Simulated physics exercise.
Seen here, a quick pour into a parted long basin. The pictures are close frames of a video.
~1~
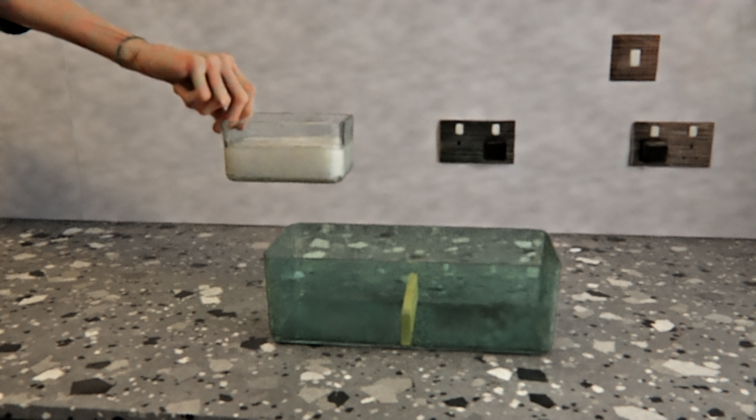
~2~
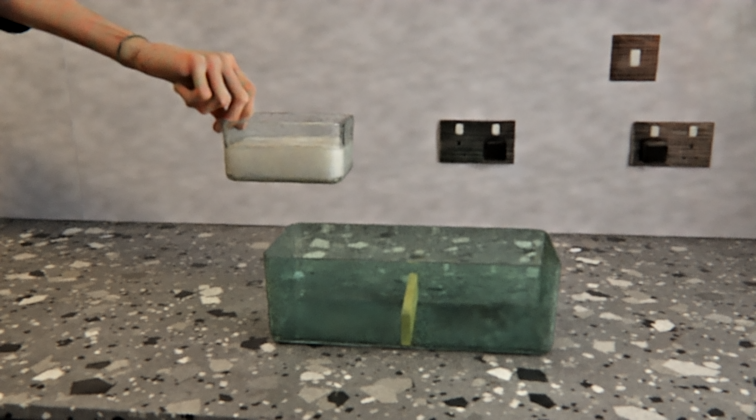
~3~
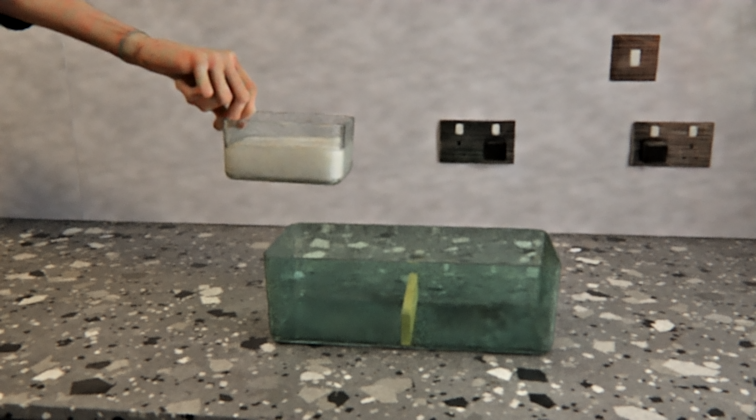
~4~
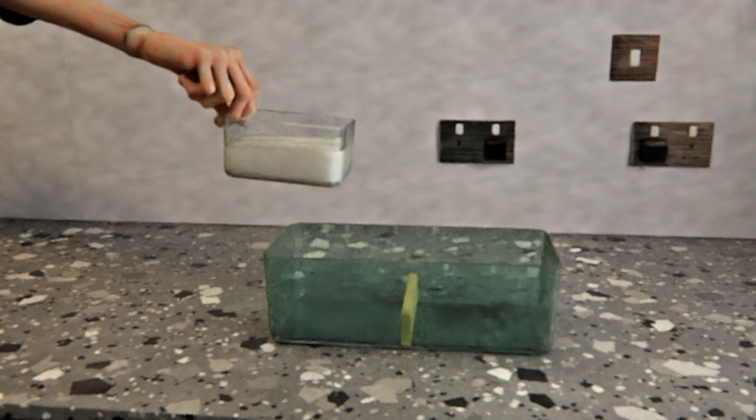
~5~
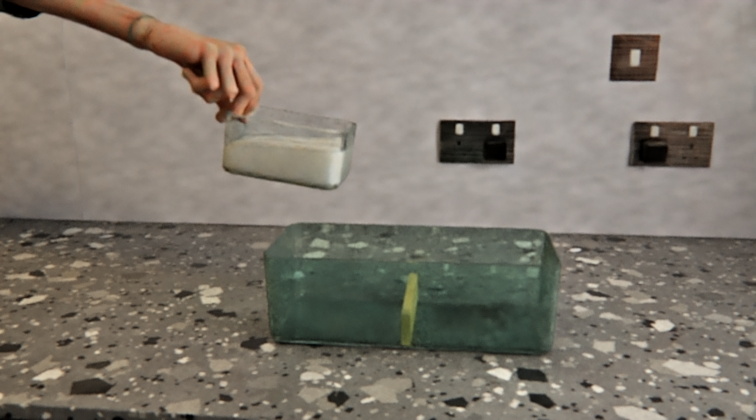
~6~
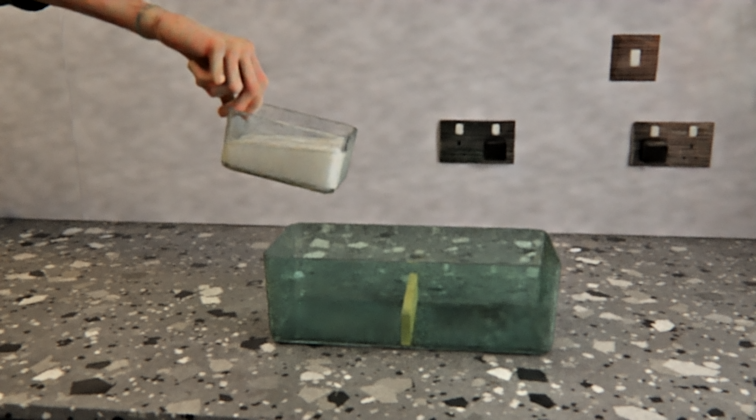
A hand reaches in from the upper left, holding a small clear container of whitish liquid above a speckled grey countertop, seen from the front by a still camera. Below it sits a long, green-tinted glass basin with a yellow-green divider near its middle, before a pale grey wall with dark sockets and a switch. The hand slowly tilts the container, lowering its right end slightly.
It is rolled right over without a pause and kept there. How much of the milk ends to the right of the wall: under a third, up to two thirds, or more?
It comes to not even a third.
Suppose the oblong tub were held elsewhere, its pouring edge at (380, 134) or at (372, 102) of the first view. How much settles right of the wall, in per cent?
First some 55, then 55 per cent.
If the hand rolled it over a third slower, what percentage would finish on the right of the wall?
Near 15 %.
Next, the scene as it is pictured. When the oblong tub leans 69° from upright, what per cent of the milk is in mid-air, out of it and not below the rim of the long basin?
Close to 35 per cent.
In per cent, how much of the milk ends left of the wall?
Some 90 per cent.
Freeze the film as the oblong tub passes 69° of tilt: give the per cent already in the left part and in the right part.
Left about 10, right about 0.
A moment on, the oblong tub is tipped part way and 53 per cent is still to pour, 11 is left of the wall and 0 right of it.
Next, the oblong tub is tipped on its side and 14 per cent is still to pour, 70 is left of the wall and 8 right of it.
Then the oblong tub is tipped right over and 2 per cent is still to pour, 86 is left of the wall and 10 right of it.
Later the oblong tub is tipped right over and 0 per cent is still to pour, 89 is left of the wall and 10 right of it.
At rest 89 per cent lies left of the wall, 10 right of it and 1 outside.
